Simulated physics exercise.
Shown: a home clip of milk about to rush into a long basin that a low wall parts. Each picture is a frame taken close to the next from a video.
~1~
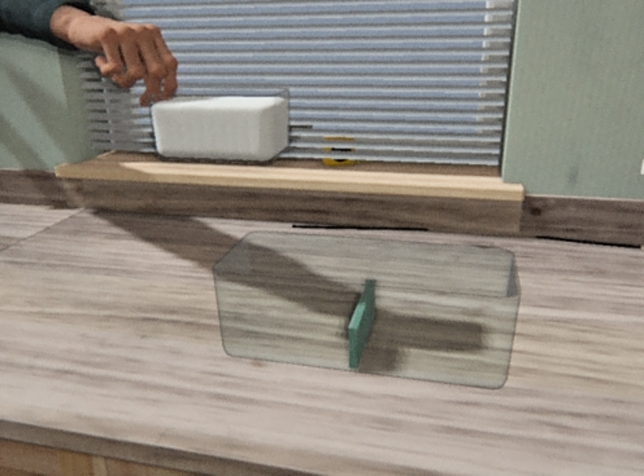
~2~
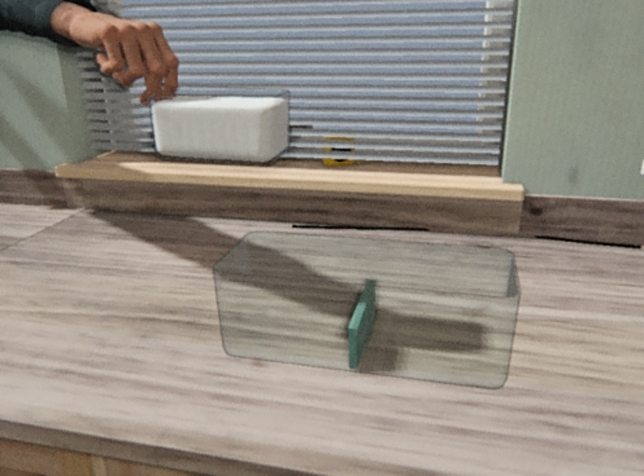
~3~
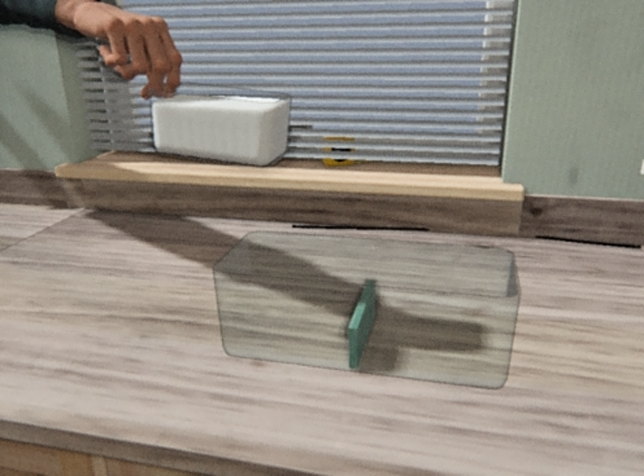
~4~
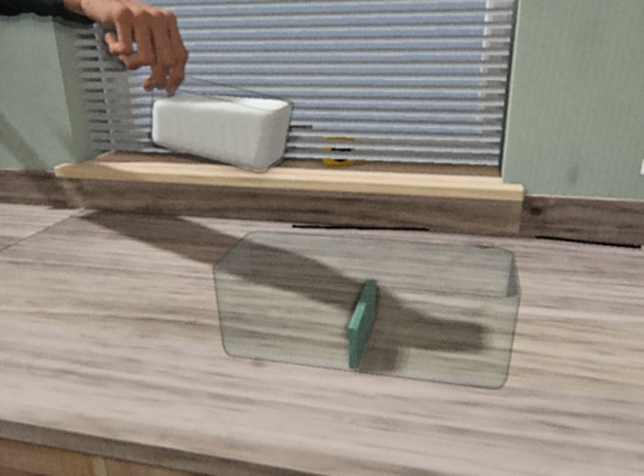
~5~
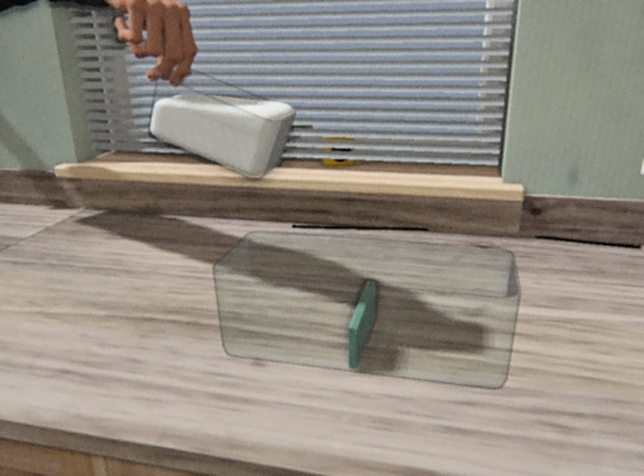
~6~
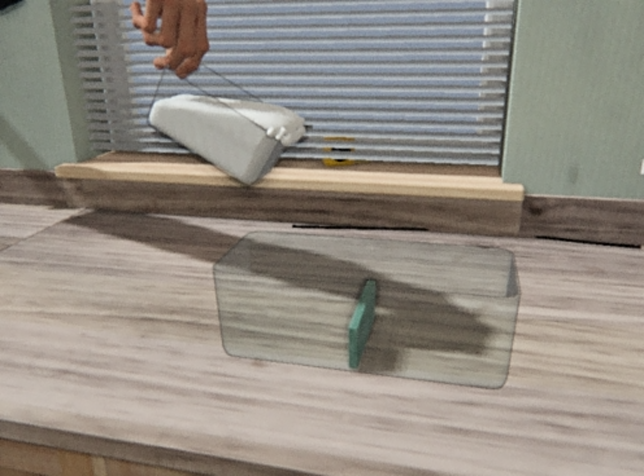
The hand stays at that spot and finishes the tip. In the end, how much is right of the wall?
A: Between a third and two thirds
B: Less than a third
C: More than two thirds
The answer is B.
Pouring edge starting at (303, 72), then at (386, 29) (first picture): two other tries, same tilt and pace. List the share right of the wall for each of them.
Close to 60 in a hundred, and close to 90 in a hundred.
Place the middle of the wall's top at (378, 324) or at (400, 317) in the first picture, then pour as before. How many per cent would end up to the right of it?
First try 25 per cent, second try 10 per cent.
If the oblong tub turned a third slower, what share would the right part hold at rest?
About 35 per cent.
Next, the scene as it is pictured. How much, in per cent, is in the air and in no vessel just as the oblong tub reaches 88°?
That works out near 45 percent.
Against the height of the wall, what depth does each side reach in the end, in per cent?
The left part 40 per cent, the right part 10.
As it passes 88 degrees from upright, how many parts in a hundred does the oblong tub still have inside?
Remaining share, estimated: 20 %.
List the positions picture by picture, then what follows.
Tilt 0°; pouring edge (281, 94); surface from (166, 101) to (281, 103); the long basin's rim runs from (231, 250) to (516, 273); the wall's top is at (363, 304), in the first picture.
Tilt 1°; pouring edge (281, 96); surface from (166, 100) to (282, 103), in the second picture.
Tilt 5°; pouring edge (283, 101); surface from (168, 98) to (283, 105), in the third picture.
Tilt 12°; pouring edge (286, 109); surface from (169, 99) to (285, 107), in the fourth picture.
Tilt 20°; pouring edge (287, 119); surface from (169, 103) to (287, 114); 2 per cent is over the edge, in the fifth picture.
Tilt 30°; pouring edge (288, 132); surface from (167, 99) to (289, 123); 7 per cent is over the edge, in the sixth picture.
A moment on, the oblong tub is tipped on its side and 22 per cent is still to pour, 20 is left of the wall and 12 right of it.
Next, the oblong tub is tipped right over and 5 per cent is still to pour, 66 is left of the wall and 21 right of it.
Then the oblong tub is tipped right over and 0 per cent is still to pour, 70 is left of the wall and 22 right of it.
Later the oblong tub is tipped right over and 0 per cent is still to pour, 72 is left of the wall and 22 right of it.
In the end 72 per cent lies left of the wall, 22 right of it and 6 outside.
